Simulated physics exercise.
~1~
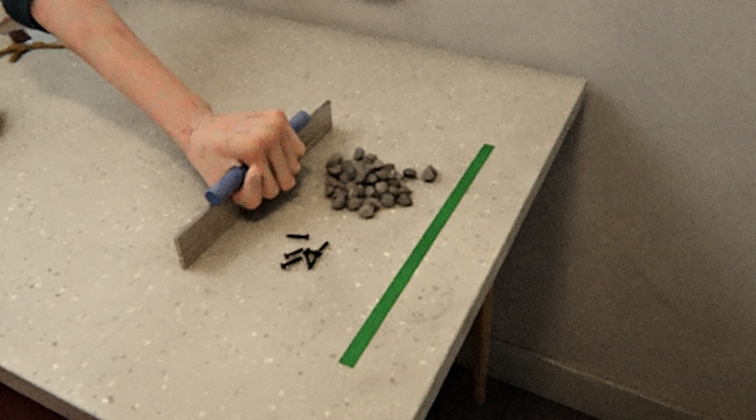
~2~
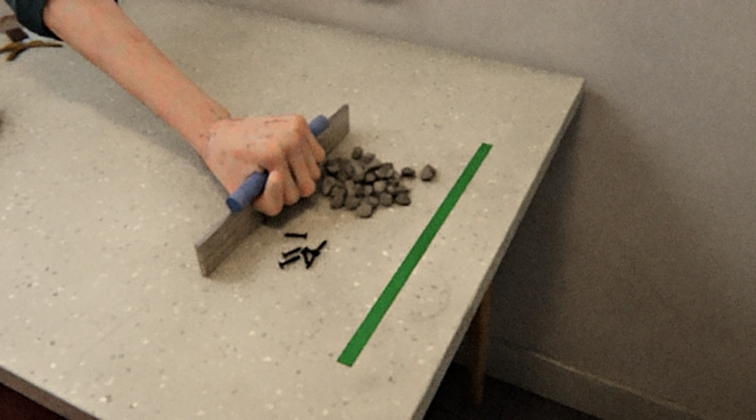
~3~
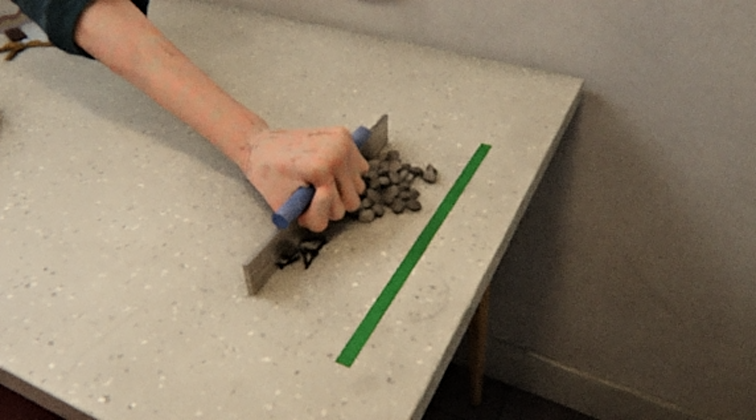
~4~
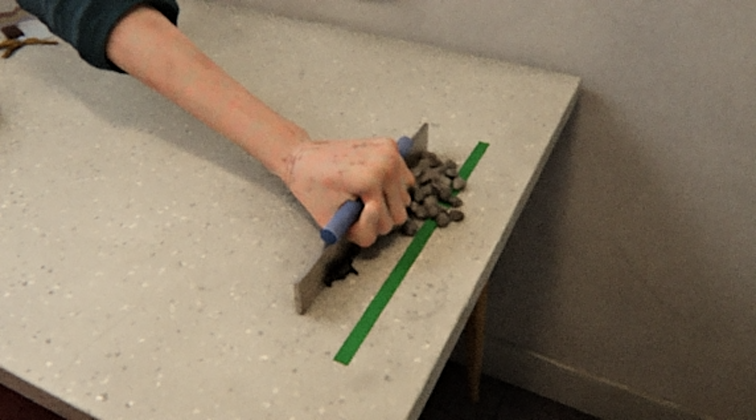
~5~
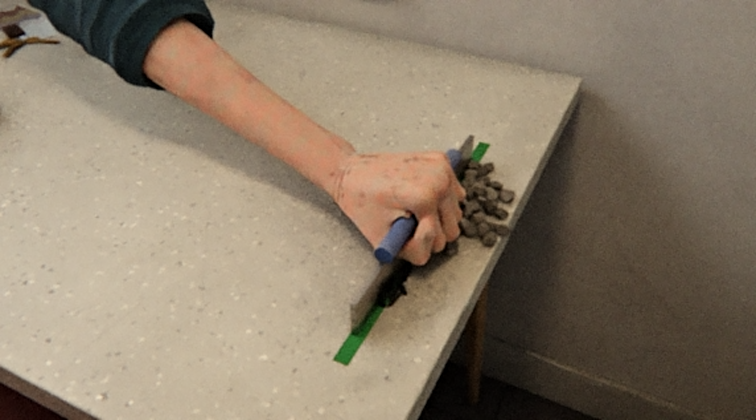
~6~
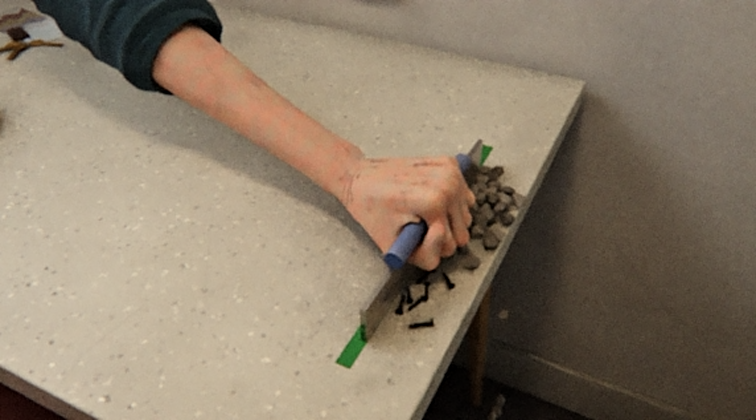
We see a hand pushing a scraper rightward across a speckled table, sweeping small black screws and a heap of grey pebbles toward a green tape strip. The scraper stops at the tape, with the screws just beyond it on the table and the pebbles at the edge, a few going over.
